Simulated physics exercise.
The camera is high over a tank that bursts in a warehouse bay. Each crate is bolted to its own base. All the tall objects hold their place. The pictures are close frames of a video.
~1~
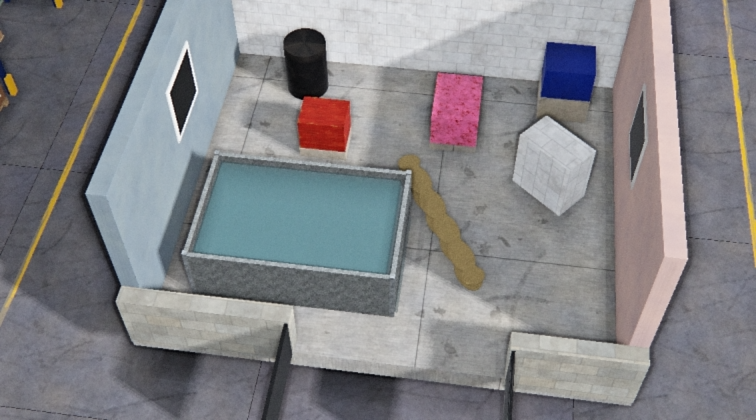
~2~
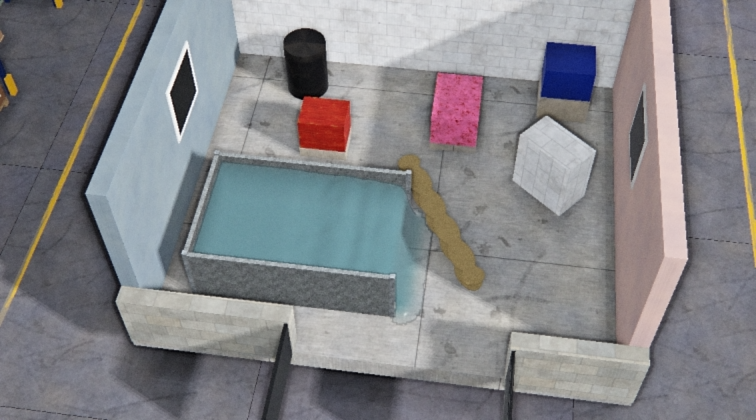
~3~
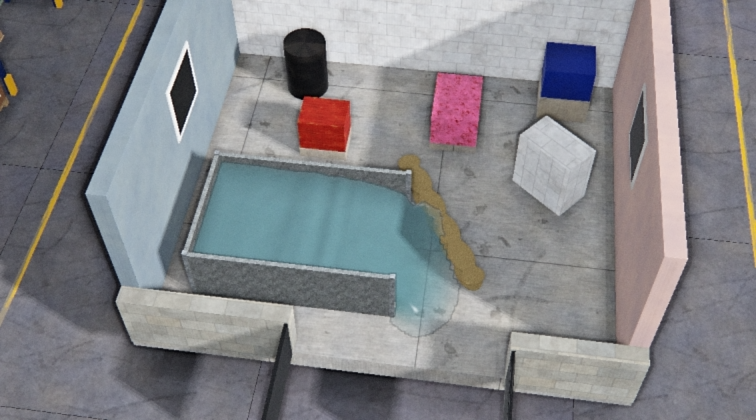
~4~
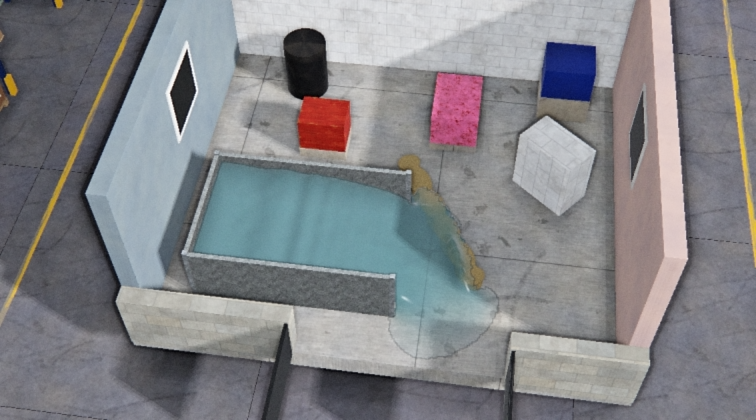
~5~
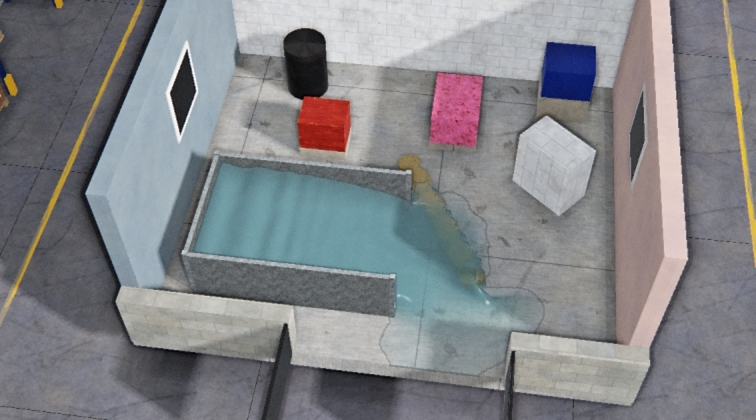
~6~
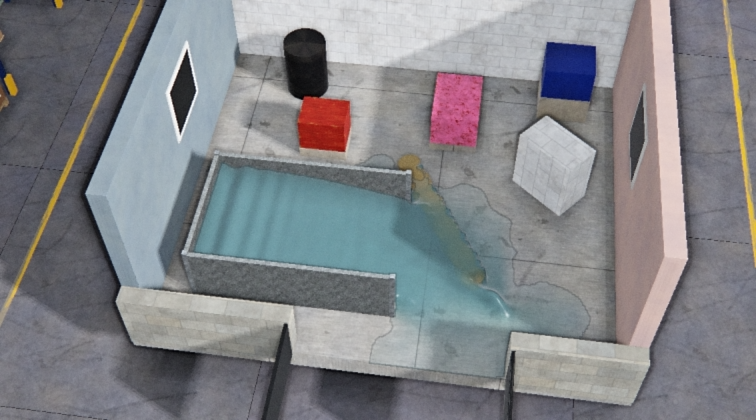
To begin with, still blue-green water fills a grey-walled rectangular tank in a bay with coloured blocks and a black barrel. The tank's right side opens and water pours out to the right, reaching a tan, slanting strip, then passes over and around it, spreading across the floor toward the front opening and right wall.
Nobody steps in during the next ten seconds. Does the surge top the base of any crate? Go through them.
In the end: The pink crate is wetted; the blue crate escapes dry; the red crate escapes dry.
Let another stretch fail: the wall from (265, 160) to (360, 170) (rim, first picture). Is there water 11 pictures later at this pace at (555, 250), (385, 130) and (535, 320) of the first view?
One after the other: Free of water, awash, dry.
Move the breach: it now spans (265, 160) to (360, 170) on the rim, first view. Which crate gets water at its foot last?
Last comes the crate marked blue.
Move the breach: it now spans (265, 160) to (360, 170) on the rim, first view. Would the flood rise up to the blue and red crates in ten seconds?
My reading: The blue crate keeps dry; the red crate is topped.
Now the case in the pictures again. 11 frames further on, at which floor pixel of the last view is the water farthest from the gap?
I would point to (607, 151).
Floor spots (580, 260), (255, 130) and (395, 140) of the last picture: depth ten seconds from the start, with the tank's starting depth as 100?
In that order: 12, 8 and 8 per cent.
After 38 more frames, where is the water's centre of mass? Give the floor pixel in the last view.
Around (420, 205).
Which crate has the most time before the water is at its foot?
I say the crate marked blue.
A moment on, water covers 40 % of the floor; the pink crate water round its plinth, the blue crate not reached, the red crate water round its plinth.
Next, water covers 55 % of the floor; the pink crate water round its plinth, the blue crate water round its plinth, the red crate water round its plinth.
Then, water covers 70 % of the floor; the pink crate water round its plinth, the blue crate water round its plinth, the red crate water round its plinth.
Later, water covers 85 % of the floor; the pink crate water round its plinth, the blue crate water round its plinth, the red crate water round its plinth.
In the end, water covers 95 % of the floor; the pink crate was topped, the blue crate stayed above the water, the red crate stayed above the water.
